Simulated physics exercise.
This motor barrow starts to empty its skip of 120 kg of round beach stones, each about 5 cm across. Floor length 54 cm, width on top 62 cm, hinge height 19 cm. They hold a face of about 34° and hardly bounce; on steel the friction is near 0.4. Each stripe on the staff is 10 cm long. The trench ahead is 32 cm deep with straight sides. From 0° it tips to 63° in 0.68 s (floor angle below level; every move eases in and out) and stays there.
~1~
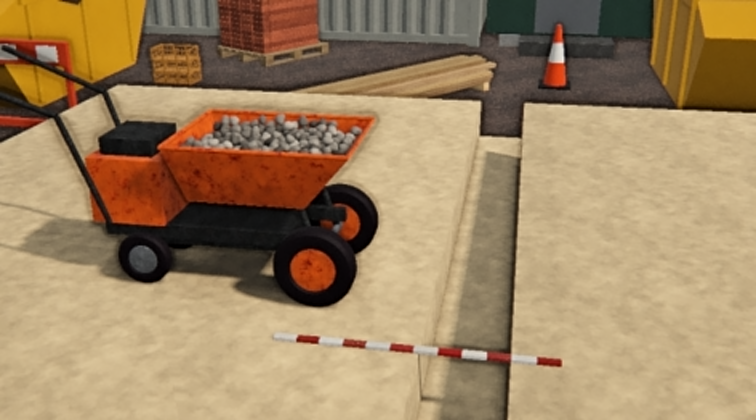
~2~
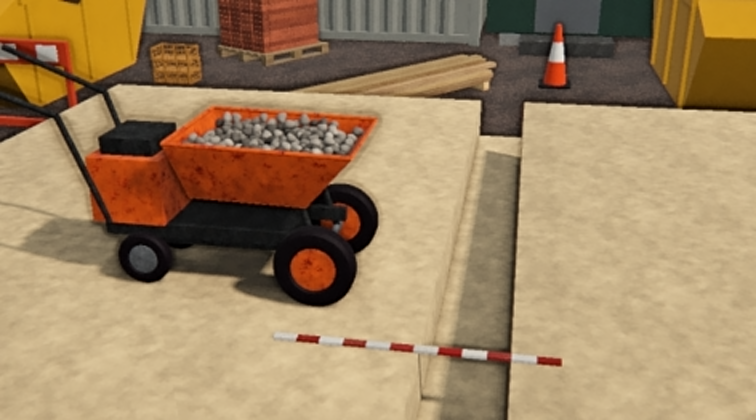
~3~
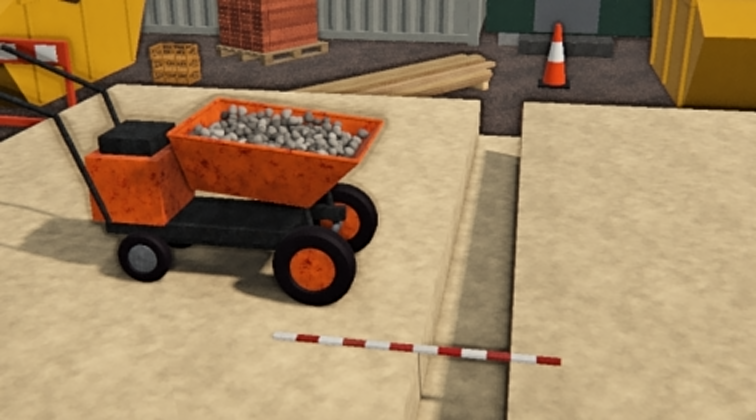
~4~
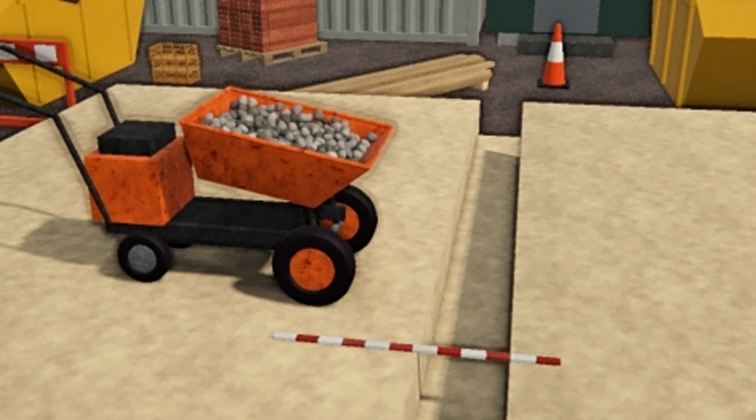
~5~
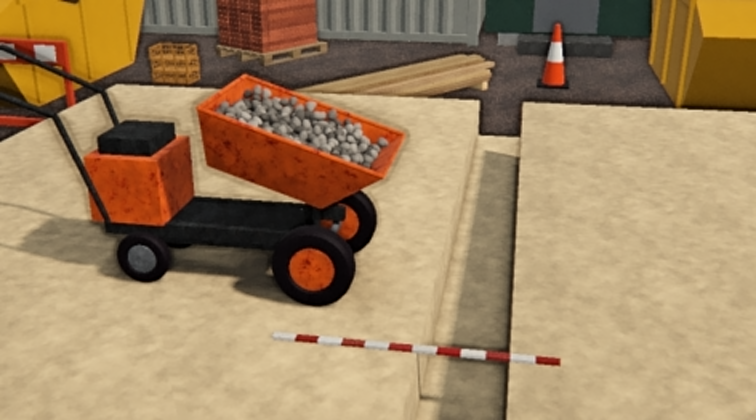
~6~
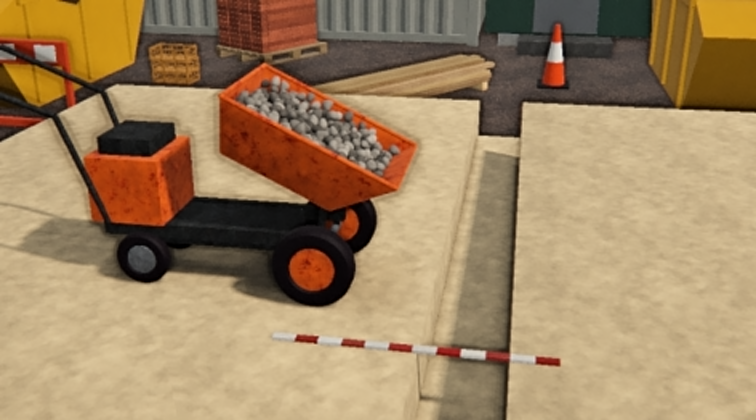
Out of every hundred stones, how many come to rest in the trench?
Close to 65 in a hundred.
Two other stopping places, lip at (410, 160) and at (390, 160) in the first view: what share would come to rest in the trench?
About 20 and 30 per cent.
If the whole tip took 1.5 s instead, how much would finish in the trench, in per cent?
Then about 90 per cent.
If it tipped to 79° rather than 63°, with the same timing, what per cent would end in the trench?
In that case some 80 per cent.
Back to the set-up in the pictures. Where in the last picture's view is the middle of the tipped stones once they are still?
Near (496, 333).
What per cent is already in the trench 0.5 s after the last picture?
Some 25 per cent.
Then, 0.2 s after the last picture the floor is at 53°, 100 % in the skip; the foremost stones are at (422, 205).
Then, 0.5 s after the last picture the floor is at 63°, 73 % in the skip, 27 % in the trench; the foremost stones are at (509, 293).
Then, 0.8 s after the last picture the floor is at 63°, 24 % in the skip, 41 % in the trench, 35 % past the trench; the foremost stones are at (670, 318).
Then, 2.8 s after the last picture the floor is at 63°, 0 % in the skip, 65 % in the trench, 35 % past the trench; the foremost stones are past the picture's edge.
